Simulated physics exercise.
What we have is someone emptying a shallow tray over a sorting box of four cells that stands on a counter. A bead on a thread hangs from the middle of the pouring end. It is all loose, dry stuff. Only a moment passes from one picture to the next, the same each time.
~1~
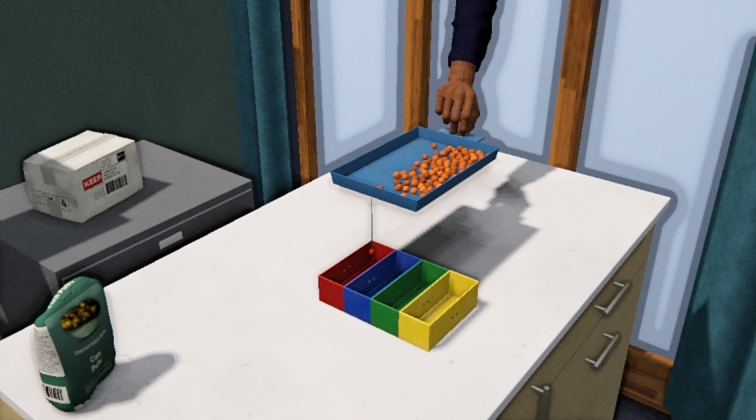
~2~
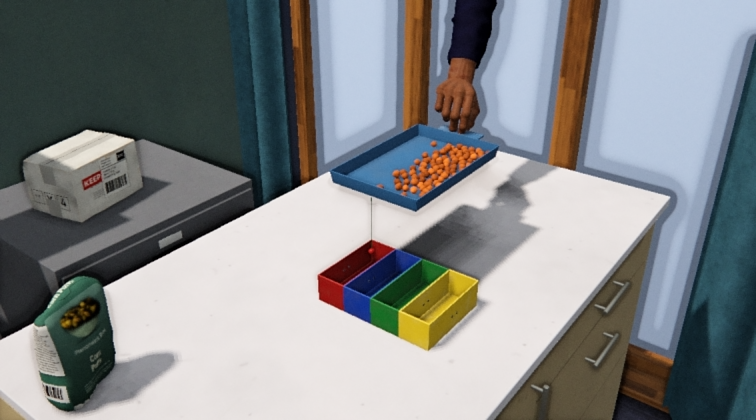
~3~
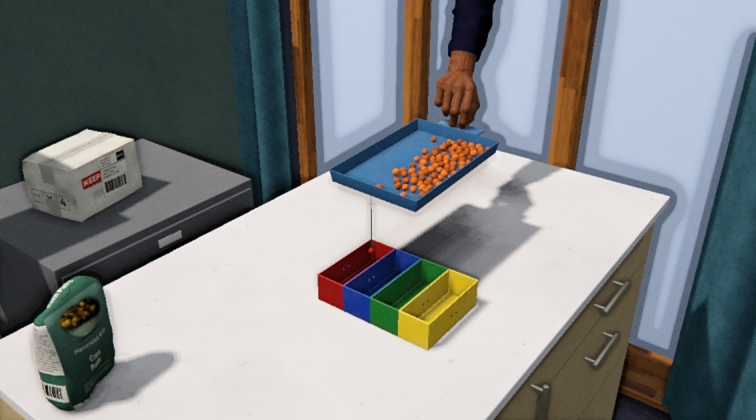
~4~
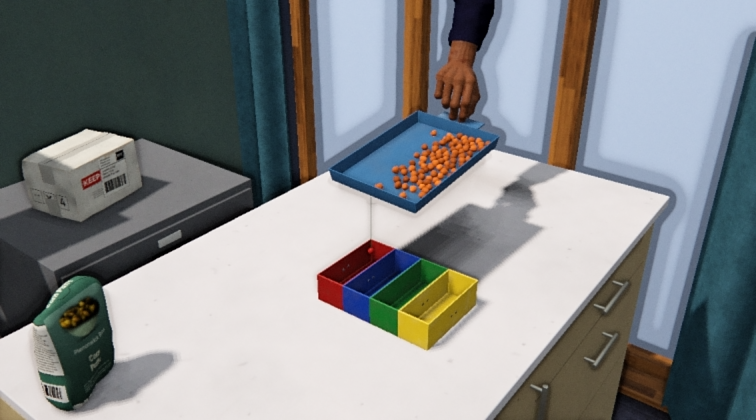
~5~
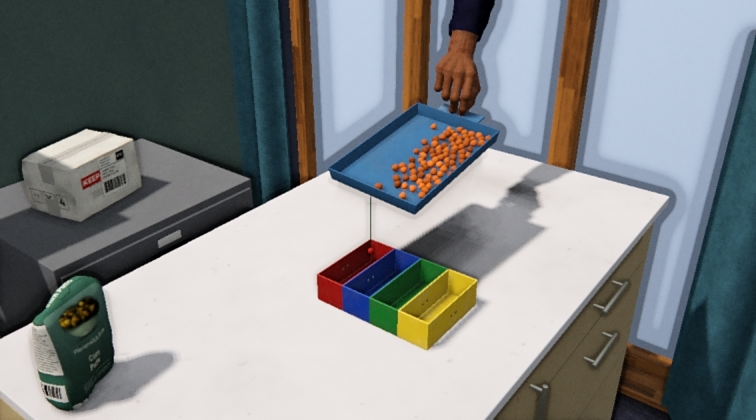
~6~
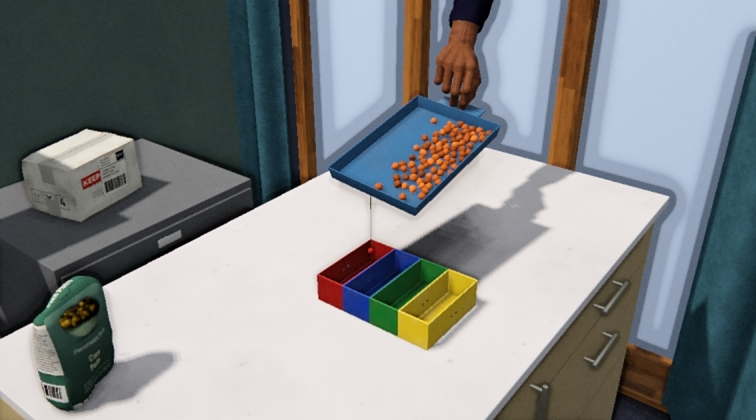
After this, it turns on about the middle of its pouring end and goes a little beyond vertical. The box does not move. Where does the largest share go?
Most goes to the green cell.
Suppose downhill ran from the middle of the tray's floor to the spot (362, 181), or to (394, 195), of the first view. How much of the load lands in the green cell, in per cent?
Roughly 0 per cent, and 40 per cent.
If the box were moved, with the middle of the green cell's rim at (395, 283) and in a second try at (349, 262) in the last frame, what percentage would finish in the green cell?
About 60 and 0 per cent.
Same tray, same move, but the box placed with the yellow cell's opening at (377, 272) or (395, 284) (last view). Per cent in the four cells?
Near 20 % and 70 %.
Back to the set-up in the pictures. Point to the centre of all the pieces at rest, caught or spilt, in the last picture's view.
Close to (404, 306).
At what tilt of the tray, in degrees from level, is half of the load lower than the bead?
Roughly 110°.
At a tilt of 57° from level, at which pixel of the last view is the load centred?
Around (422, 176).
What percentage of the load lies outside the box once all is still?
Roughly 0 in a hundred.
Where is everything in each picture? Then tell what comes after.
In the first picture, corners of the pouring end at (333, 171) and (416, 199), level; middle of the load at (442, 169), coated peanuts; bead on its thread at (372, 252); red cell at (331, 291); blue cell at (357, 303); green cell at (385, 316); yellow cell at (414, 329).
In the second picture, corners of the pouring end at (333, 170) and (416, 199), level; middle of the load at (442, 167).
In the third picture, corners of the pouring end at (332, 169) and (416, 200), tipped barely, lowest at the right corner; middle of the load at (442, 164).
In the fourth picture, corners of the pouring end at (332, 168) and (415, 201), tipped a little, lowest at the right corner; middle of the load at (441, 161).
In the fifth picture, corners of the pouring end at (331, 168) and (415, 203), tipped a little, lowest at the right corner; middle of the load at (441, 157).
In the sixth picture, corners of the pouring end at (331, 167) and (415, 205), tipped a little, lowest at the right corner; middle of the load at (441, 154); red cell at (330, 290); blue cell at (356, 302); green cell at (384, 315); yellow cell at (413, 328).
Soon after the last picture, tray tipped steeply; all on the tray.
A little later, tray tipped right over; all on the tray.
Later still, tray tipped past a quarter turn; about two thirds in the green cell; about a quarter in the blue cell; about a quarter in the yellow cell.
At rest, tray tipped past a quarter turn; about two thirds in the green cell; about a quarter in the blue cell; about a quarter in the yellow cell; none in the red cell.
